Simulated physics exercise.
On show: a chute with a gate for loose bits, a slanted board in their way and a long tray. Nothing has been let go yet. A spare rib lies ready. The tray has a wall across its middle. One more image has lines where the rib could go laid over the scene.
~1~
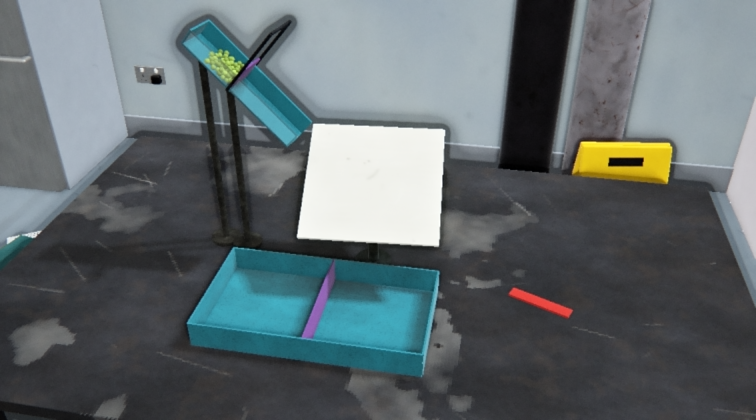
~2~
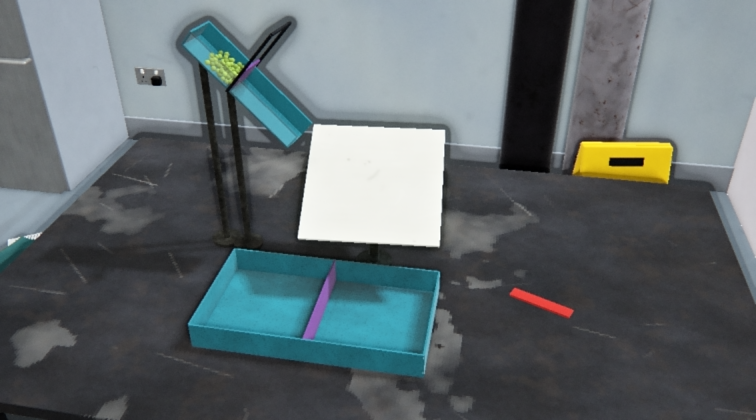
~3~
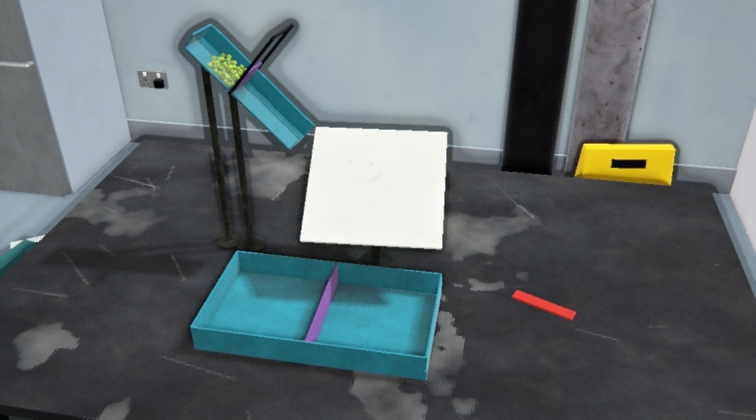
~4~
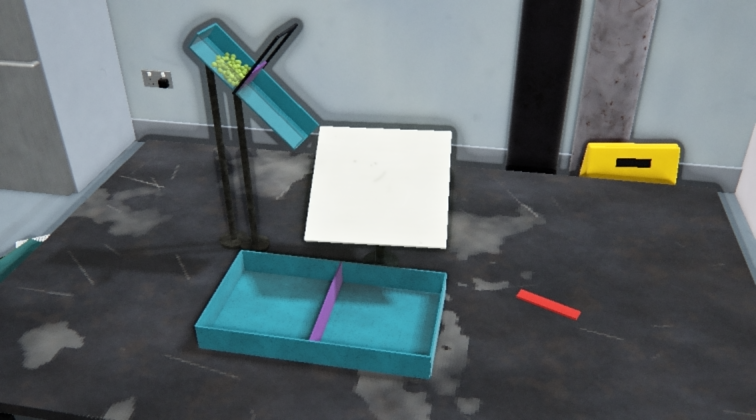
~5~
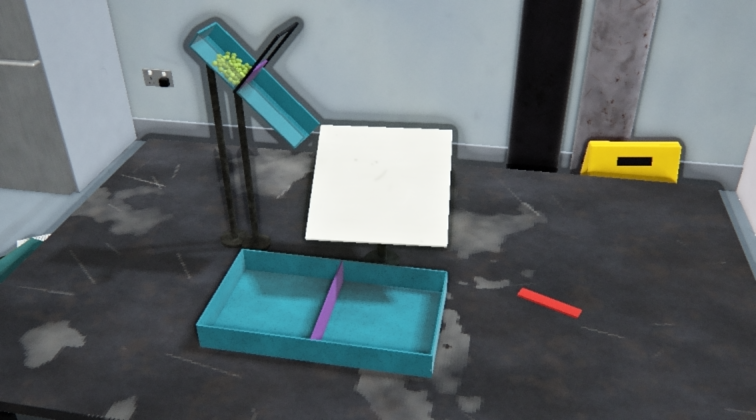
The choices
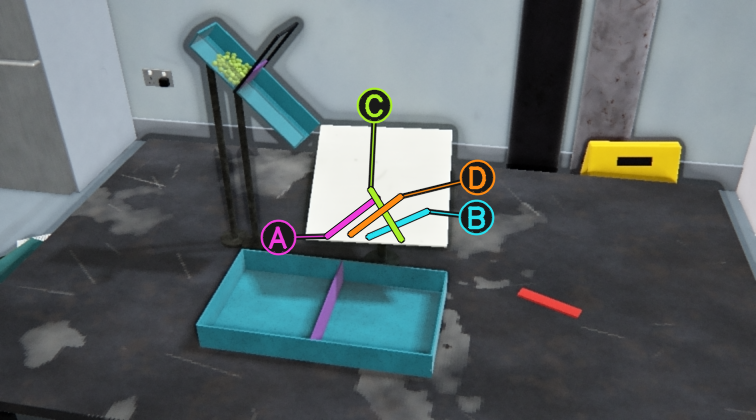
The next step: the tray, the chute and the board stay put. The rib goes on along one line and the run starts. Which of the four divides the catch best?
Use line D.
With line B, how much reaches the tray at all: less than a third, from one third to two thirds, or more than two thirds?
More than two thirds.
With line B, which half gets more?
The right half.
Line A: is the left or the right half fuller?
The left half.
On the marked copy, line A from (377, 198) to (327, 236); line B from (427, 211) to (368, 236); line C from (370, 189) to (401, 239); line D from (400, 196) to (350, 234).
For line A, of what is caught, most in the left half, a small part in the right.
For line B, of what is caught, a small part in the left half, nearly all in the right.
For line C, of what is caught, a small part in the left half, nearly all in the right.
For line D, of what is caught, about two thirds in the left half, about a third in the right.
